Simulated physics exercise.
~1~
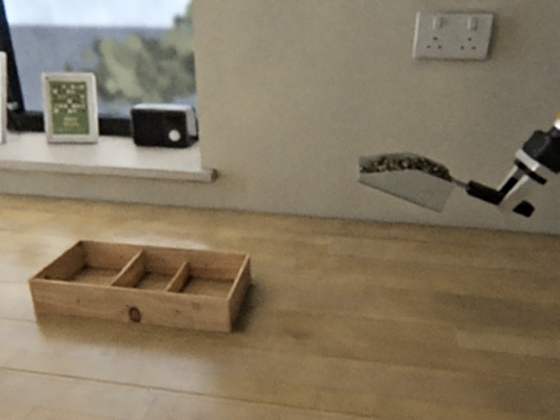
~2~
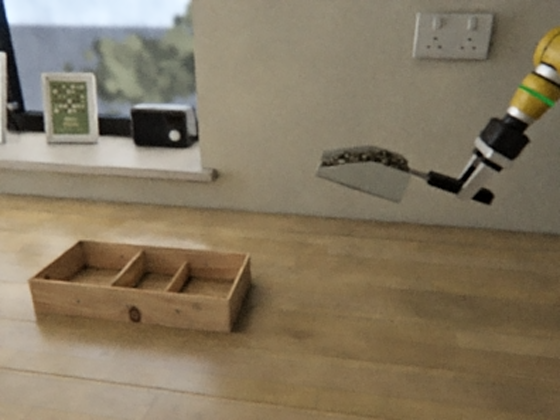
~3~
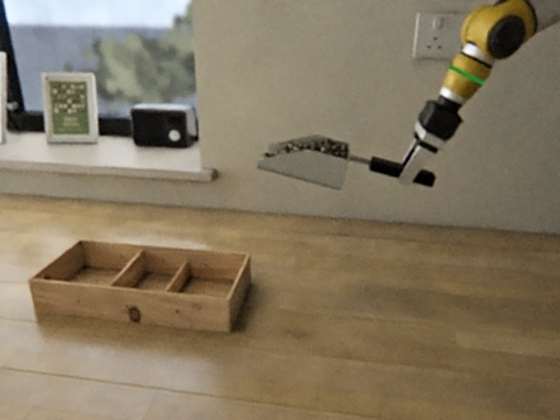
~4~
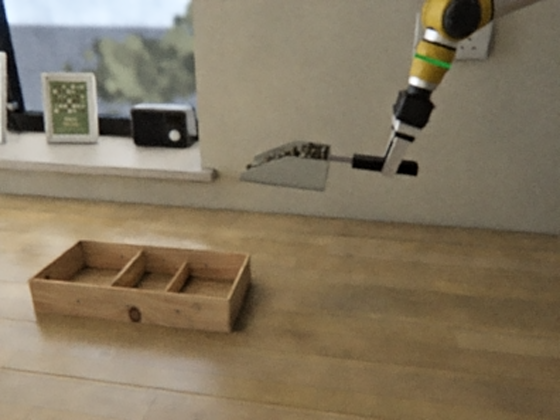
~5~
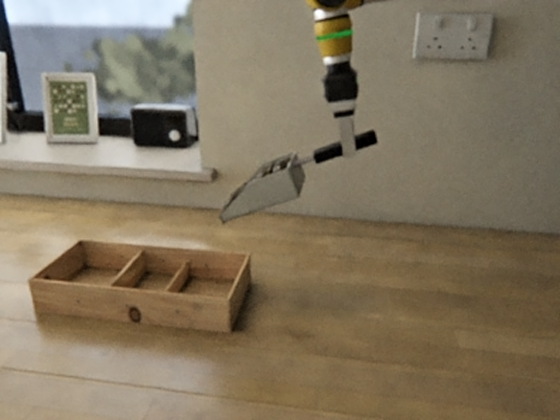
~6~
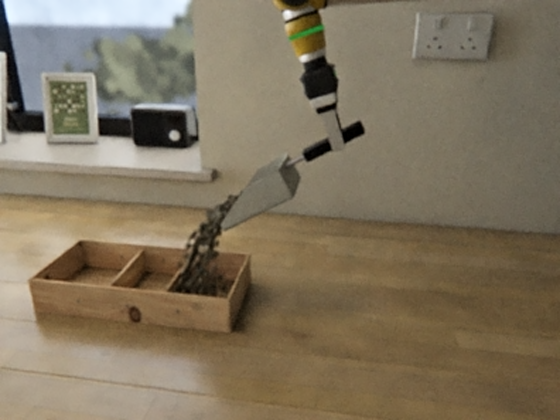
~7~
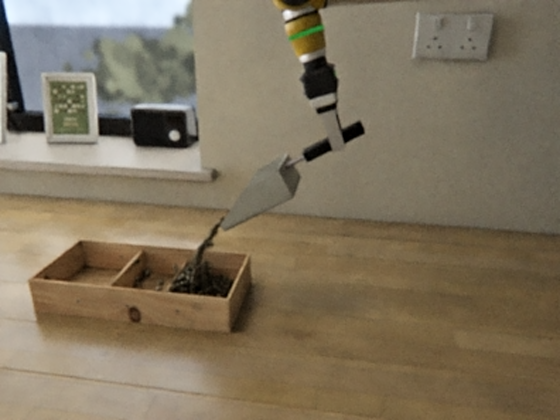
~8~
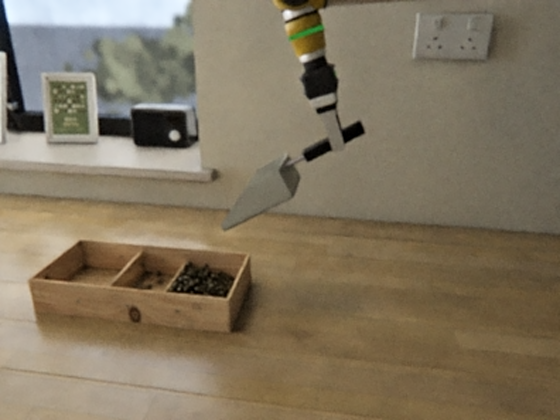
Robot arm carrying a loaded scoop left, tipping dark beads into a wooden box's right compartment, a few landing in the middle.
